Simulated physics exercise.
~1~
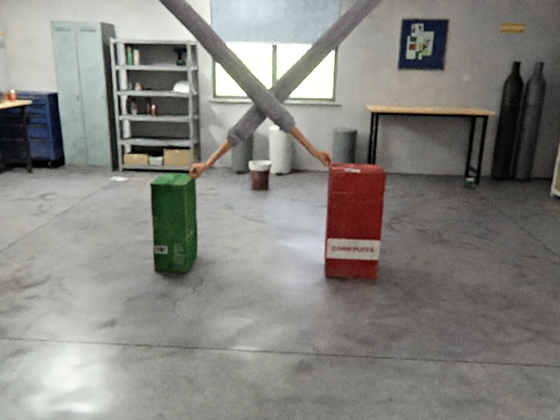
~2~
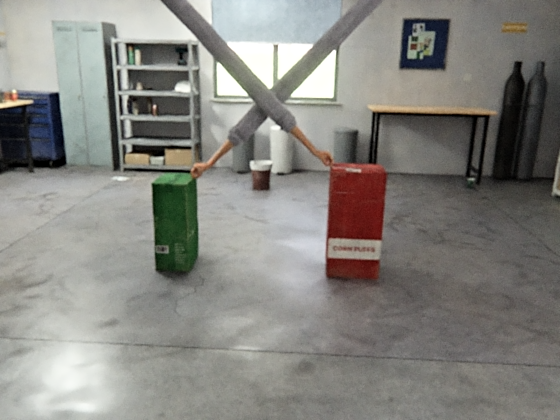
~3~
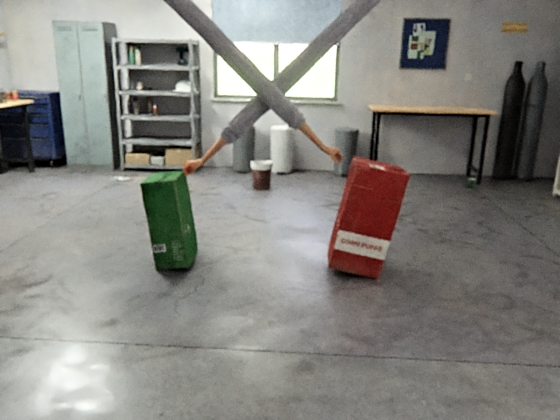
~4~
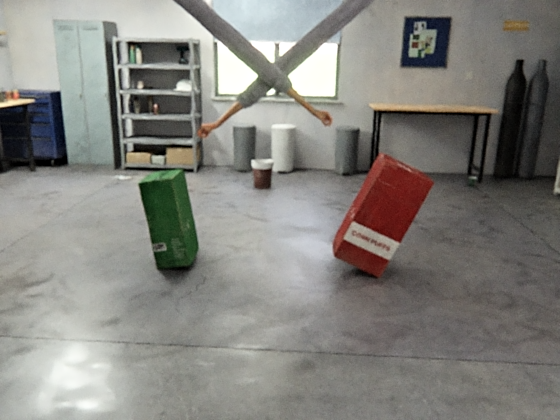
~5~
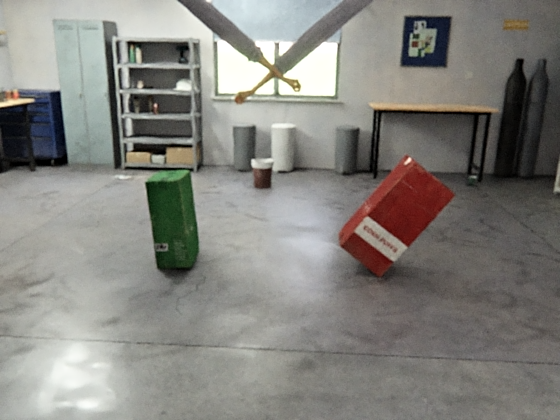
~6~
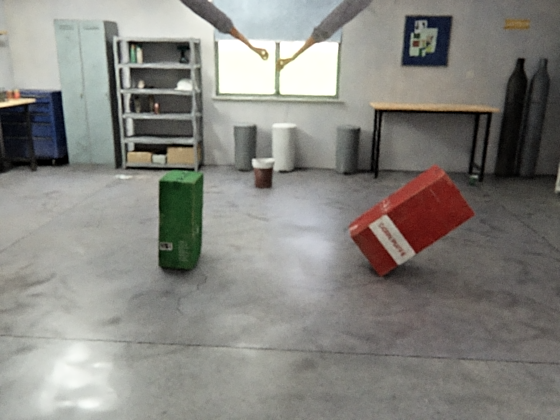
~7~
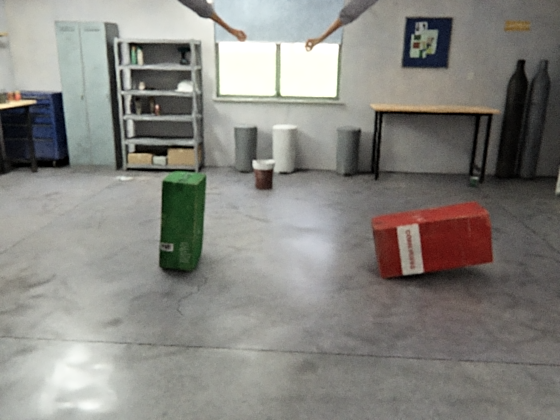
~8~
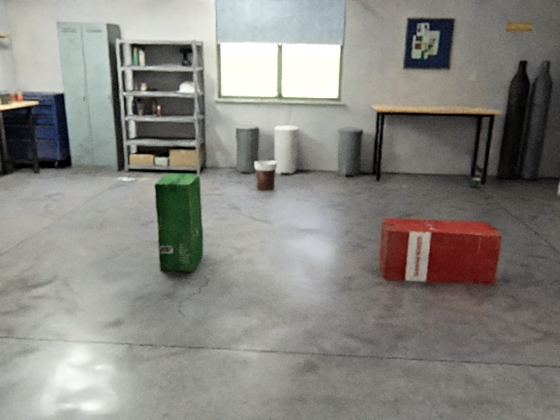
To begin with, a tall green box and a larger red parcel stand upright on the gray floor of a workshop, while two crossed arms reach in from above with a hand at the top of each. The hands give both a quick shove, then let go and draw back up toward the window. The green box tips slightly, while the red parcel leans farther and farther to the right. As the arms uncross and leave the view, the green box rocks back upright. The red parcel topples over and ends lying on its side.
